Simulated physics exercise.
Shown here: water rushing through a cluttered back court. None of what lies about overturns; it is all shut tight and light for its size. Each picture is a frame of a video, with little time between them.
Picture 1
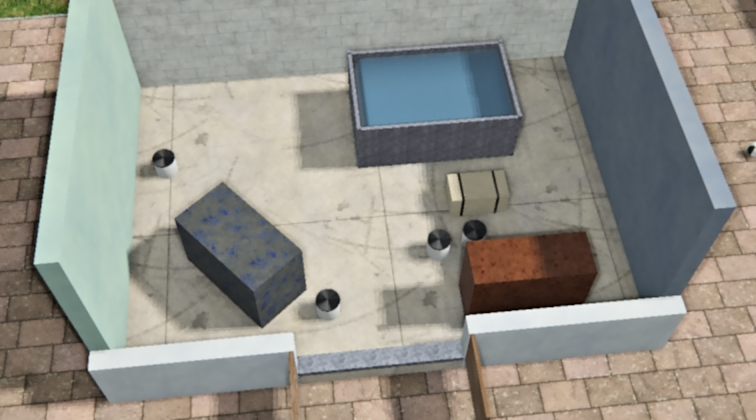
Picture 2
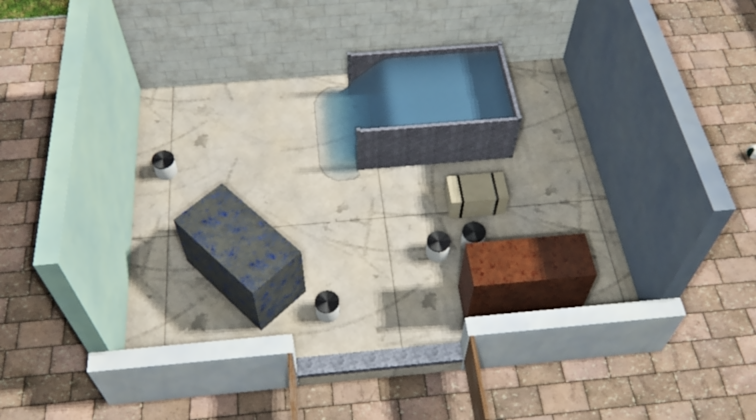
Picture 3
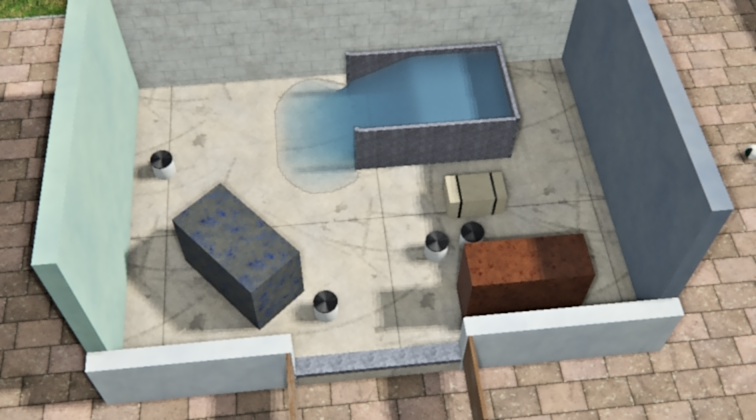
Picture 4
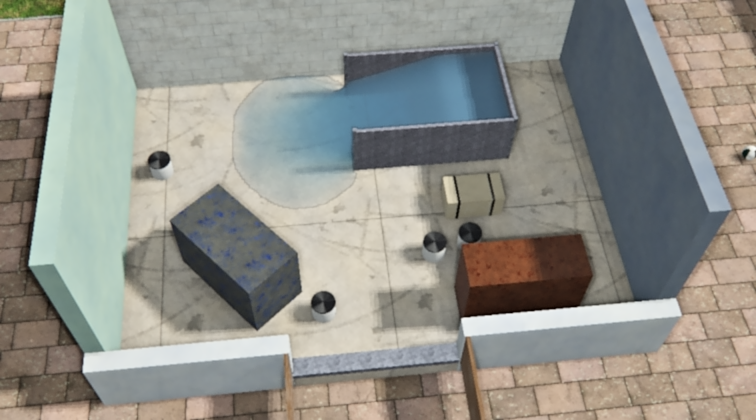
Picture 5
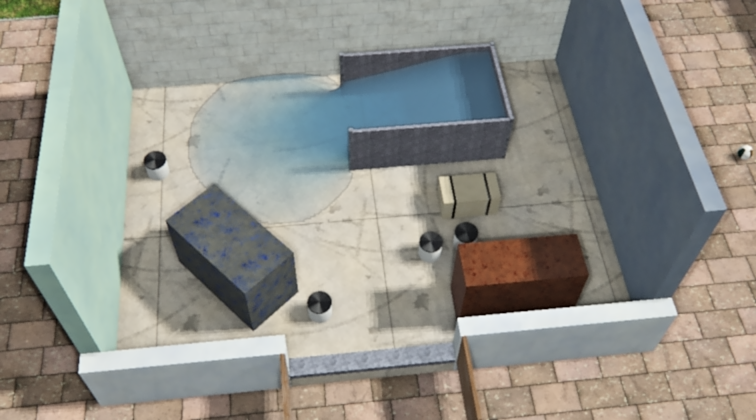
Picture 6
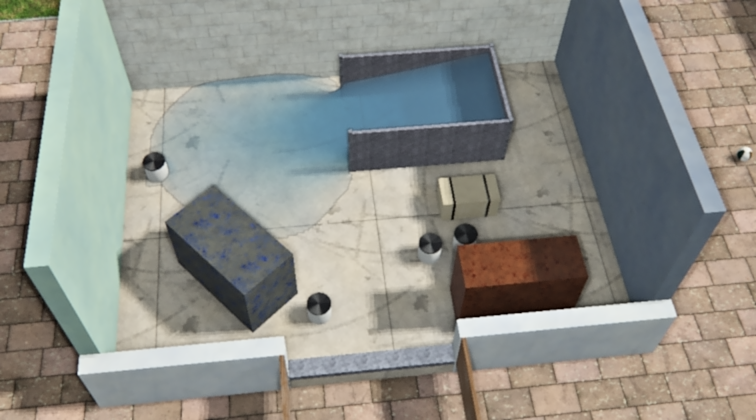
In a walled back court, water pours from a tank's left side and spreads leftward.
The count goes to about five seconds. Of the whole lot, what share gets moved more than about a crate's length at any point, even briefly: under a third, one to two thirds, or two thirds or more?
It sits mid-range.
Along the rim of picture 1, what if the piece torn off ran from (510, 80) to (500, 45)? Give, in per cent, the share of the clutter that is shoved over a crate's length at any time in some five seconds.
About 40 %.
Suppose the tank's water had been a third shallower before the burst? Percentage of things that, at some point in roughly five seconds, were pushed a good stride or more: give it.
Share moved: 20 in a hundred.
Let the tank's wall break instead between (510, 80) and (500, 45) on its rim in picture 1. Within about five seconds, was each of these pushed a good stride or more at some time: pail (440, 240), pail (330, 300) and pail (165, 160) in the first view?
Taking them one at a time, the first gets shoved clear, the second gets shoved clear and the third not displaced that far.
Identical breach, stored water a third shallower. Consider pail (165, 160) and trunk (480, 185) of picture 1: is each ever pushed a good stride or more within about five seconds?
First: Travelled that far. Second: Stayed within that.
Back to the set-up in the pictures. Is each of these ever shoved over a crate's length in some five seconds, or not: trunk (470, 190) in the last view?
I'd say it falls short.
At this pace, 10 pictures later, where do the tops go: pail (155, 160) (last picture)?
Approximately at pixel (130, 210).
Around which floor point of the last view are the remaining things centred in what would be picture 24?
What remains is centred near (372, 273).
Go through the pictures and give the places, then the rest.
The first picture shows a pail at (163, 158), on the bottom; a trunk at (478, 185), on the bottom; 0 of 5 have shifted.
The second picture shows a pail at (163, 159) rests on the ground; a trunk at (478, 187) rests on the ground; 0 of 5 have shifted.
The third picture shows a pail at (161, 159) rests on the ground; a trunk at (476, 187), on the bottom; 0 of 5 have shifted.
The fourth picture shows a pail at (159, 159), on the bottom; a trunk at (474, 188), on the bottom; 0 of 5 have shifted.
The fifth picture shows a pail at (155, 159), on the bottom; a trunk at (470, 187) rests on the ground; 0 of 5 have shifted.
The sixth picture shows a pail at (154, 161), on the bottom; a trunk at (469, 189), on the bottom; 0 of 5 have shifted.
A moment on, 0 of 5 are well off their spots; 1 afloat.
Next, 1 of 5 are well off their spots; 1 afloat.
Later, 1 of 5 are well off their spots; 1 afloat.
In the end, 2 of 5 are well off their spots, and 2 have been at some point; 3 afloat.
